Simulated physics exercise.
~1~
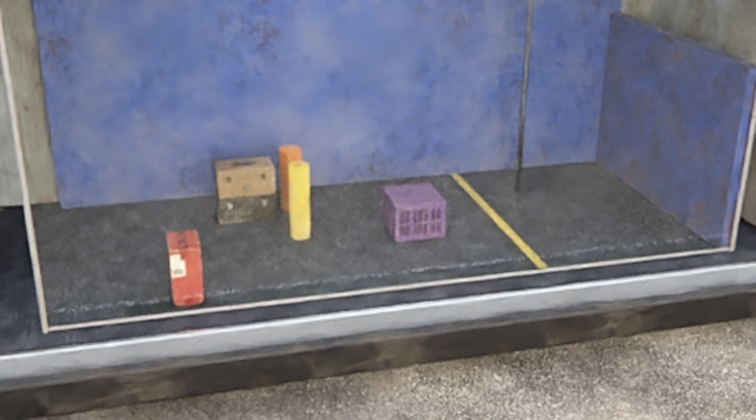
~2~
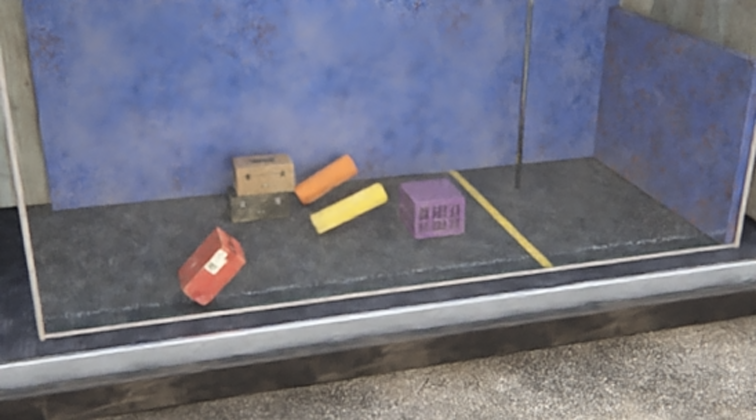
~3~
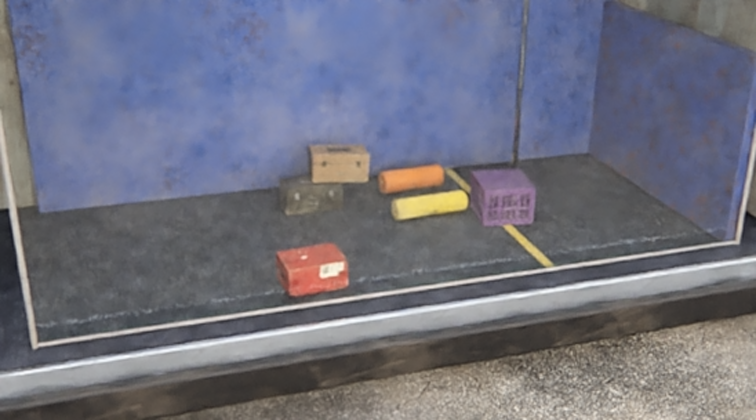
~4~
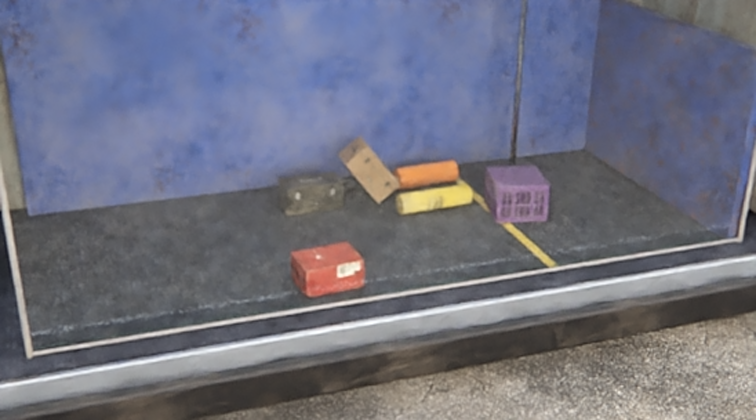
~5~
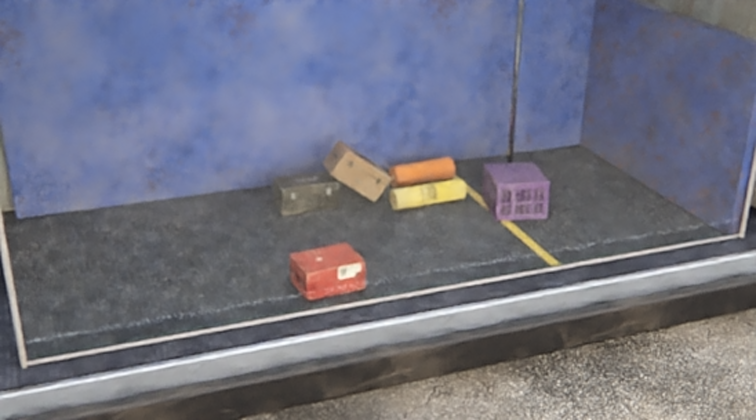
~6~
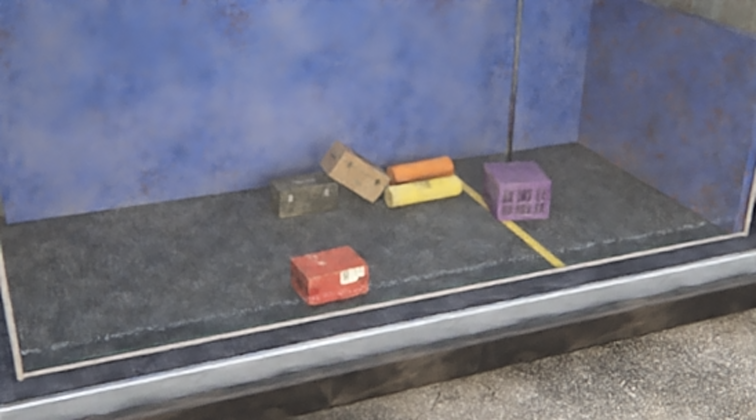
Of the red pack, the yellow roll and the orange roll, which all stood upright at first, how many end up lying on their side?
All three of them end up lying on their side, the red pack as well as the yellow and orange rolls.
